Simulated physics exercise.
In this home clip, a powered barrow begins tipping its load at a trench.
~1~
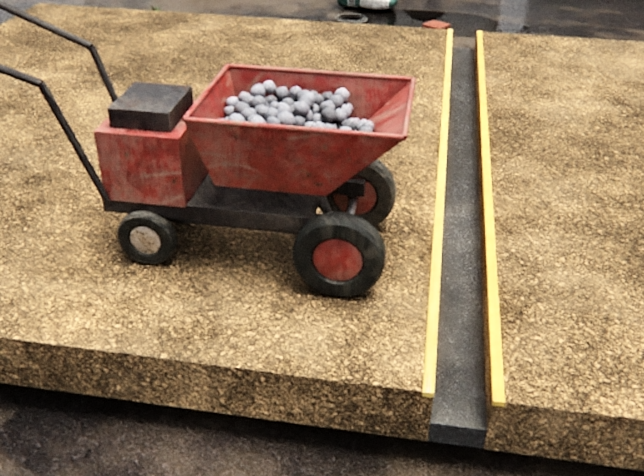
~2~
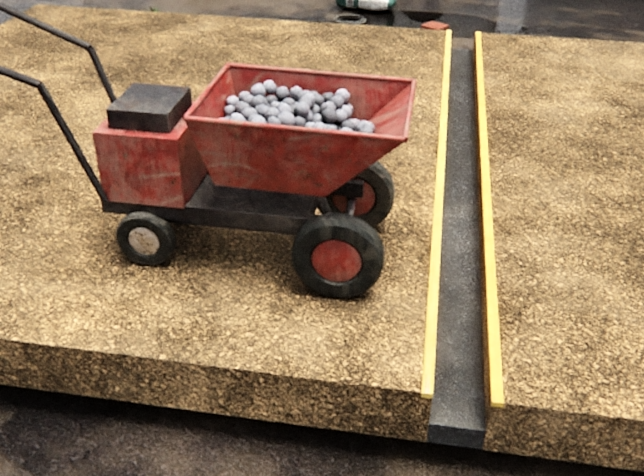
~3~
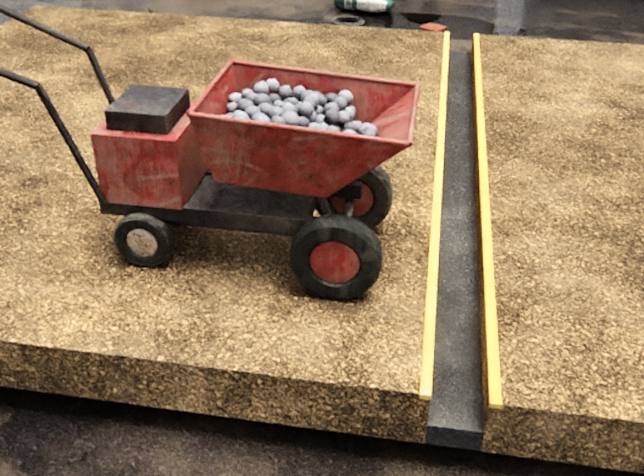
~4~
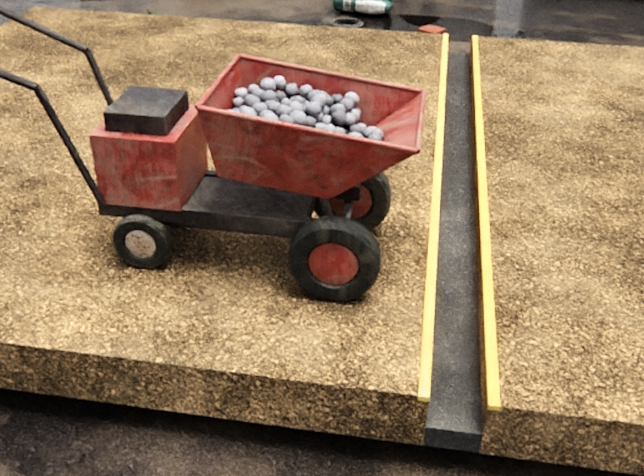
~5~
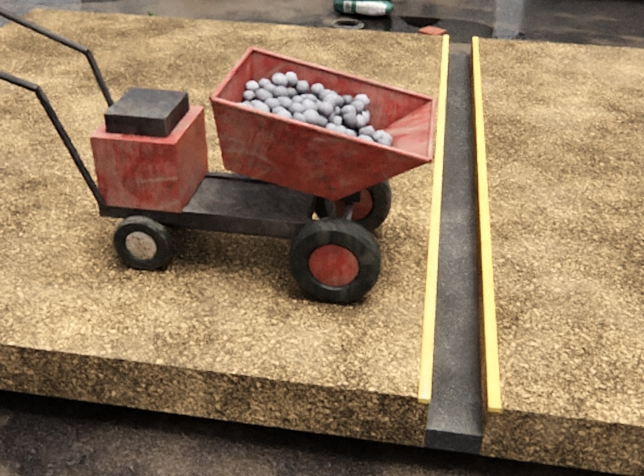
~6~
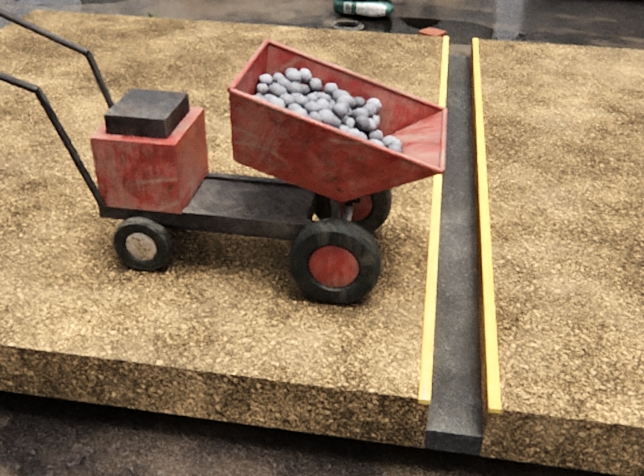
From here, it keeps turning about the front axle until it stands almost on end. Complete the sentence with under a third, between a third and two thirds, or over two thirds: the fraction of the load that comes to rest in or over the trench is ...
It is under a third.
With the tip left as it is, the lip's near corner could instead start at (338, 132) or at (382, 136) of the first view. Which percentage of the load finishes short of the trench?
In turn, around 0 per cent and 0 per cent.
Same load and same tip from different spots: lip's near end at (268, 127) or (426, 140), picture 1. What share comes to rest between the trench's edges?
Roughly 40 per cent, and 0 per cent.
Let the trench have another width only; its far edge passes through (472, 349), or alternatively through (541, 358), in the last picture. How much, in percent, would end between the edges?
You'd get 0 in a hundred the first time and 70 in a hundred the second.
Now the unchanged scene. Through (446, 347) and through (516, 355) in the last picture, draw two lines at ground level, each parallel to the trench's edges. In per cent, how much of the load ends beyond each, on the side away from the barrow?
Roughly 80 and 60 %.
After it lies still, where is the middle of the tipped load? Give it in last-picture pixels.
I'd place the middle at about (540, 279).
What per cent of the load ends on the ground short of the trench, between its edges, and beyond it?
In percent, around: Short 0; between 5; beyond 75.
Shortly afterwards, skip tipped steeply; the whole lot in the skip.
Next, skip tipped right over; near half in the skip; only a few in or heaped over the trench; near half beyond it; only a few falling.
Some moments later, skip tipped right over; near a quarter in the skip; a little in or heaped over the trench; the bulk beyond it.
In the end, skip tipped right over; near a quarter in the skip; a little in or heaped over the trench; the bulk beyond it.
